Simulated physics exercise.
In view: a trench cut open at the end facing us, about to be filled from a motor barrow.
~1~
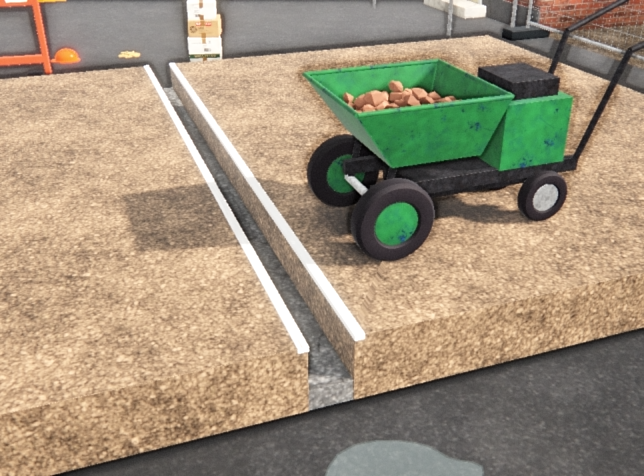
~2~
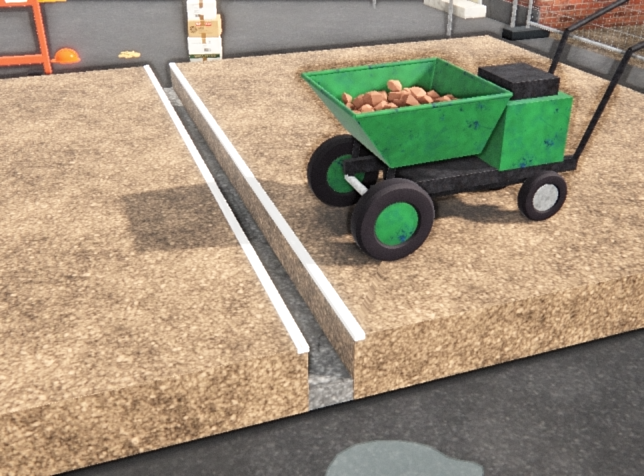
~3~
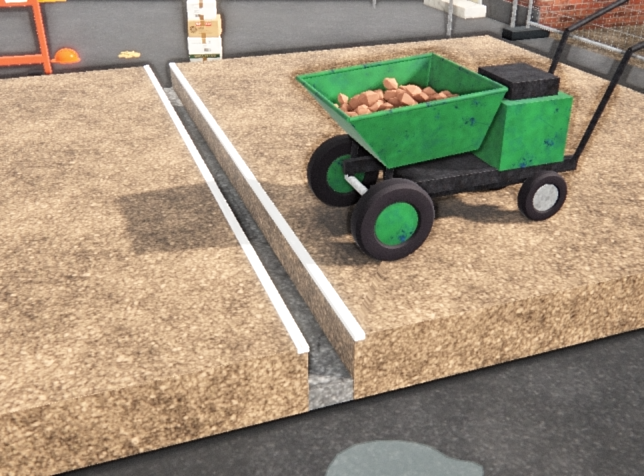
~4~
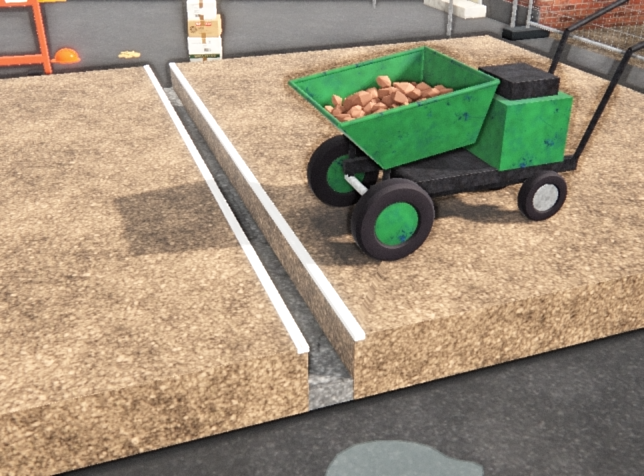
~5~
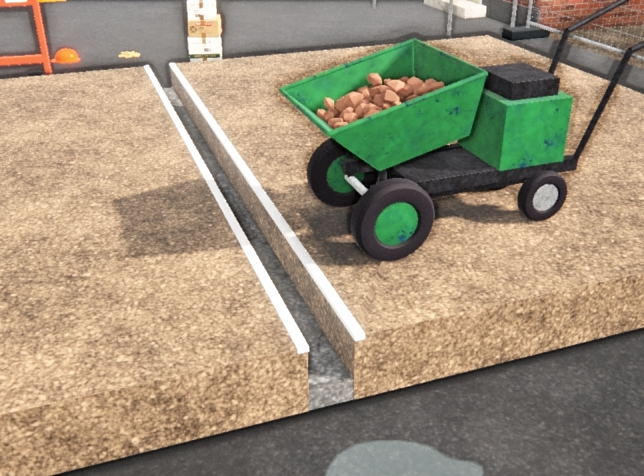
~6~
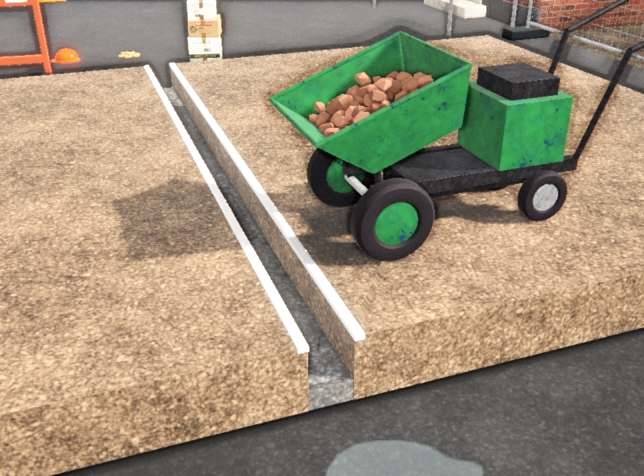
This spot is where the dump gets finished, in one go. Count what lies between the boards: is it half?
I predict the trench will fail to catch most of it.
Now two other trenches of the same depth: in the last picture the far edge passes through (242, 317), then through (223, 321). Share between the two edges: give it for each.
Lab note: Case 1 near 90 percent, case 2 near 100 percent.
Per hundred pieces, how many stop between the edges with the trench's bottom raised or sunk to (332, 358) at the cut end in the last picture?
Estimate: Approx. 0 %.
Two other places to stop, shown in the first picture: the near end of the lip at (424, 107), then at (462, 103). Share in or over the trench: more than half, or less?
First attempt: Beyond half; second attempt: Short of half.
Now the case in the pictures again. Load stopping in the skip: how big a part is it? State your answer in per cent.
Result: Close to 30 per cent.
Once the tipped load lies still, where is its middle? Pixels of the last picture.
Roughly at (213, 249).
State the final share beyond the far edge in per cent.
It comes to 70 per cent or so.
Soon, skip tipped steeply; all in the skip.
A while on, skip tipped right over; about two thirds in the skip; a stray few in or heaped over the trench; about a third beyond it.
Towards the end, skip tipped right over; about a quarter in the skip; a stray few in or heaped over the trench; about two thirds beyond it.
Finally, skip tipped right over; about a quarter in the skip; a small part in or heaped over the trench; about two thirds beyond it.
